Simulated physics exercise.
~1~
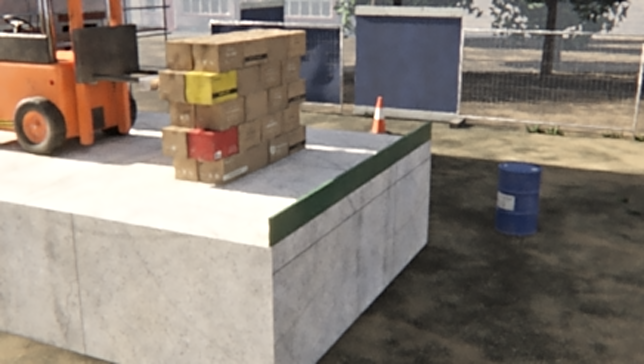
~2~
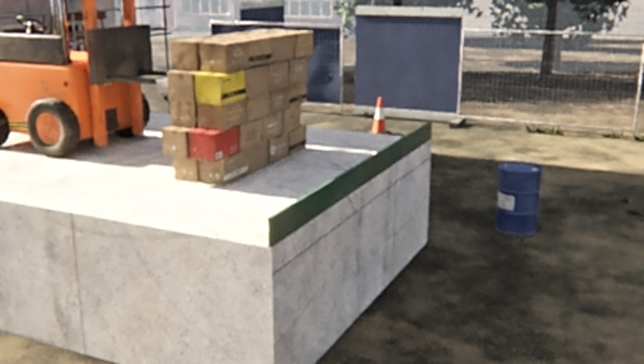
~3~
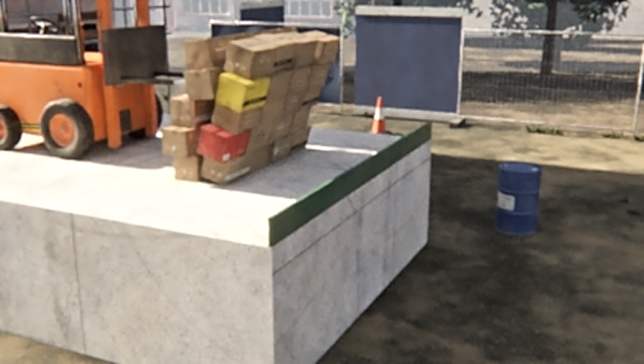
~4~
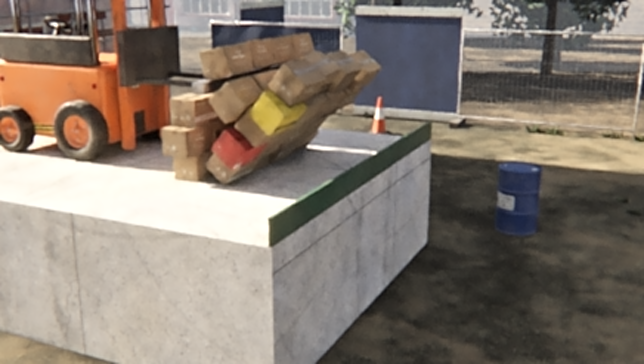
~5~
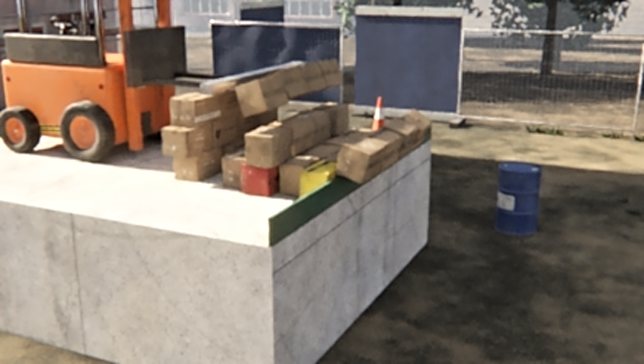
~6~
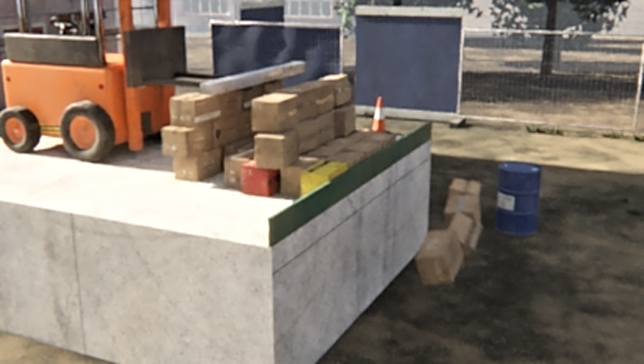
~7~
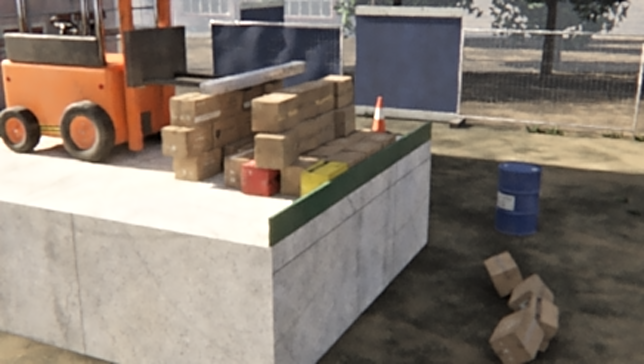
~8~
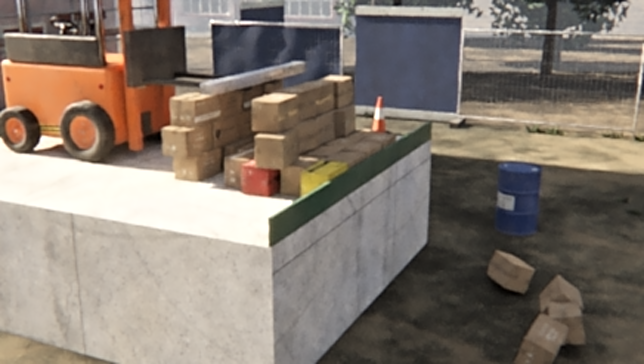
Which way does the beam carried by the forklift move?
The beam moves to the right, toward the stacked cartons and the edge of the deck.
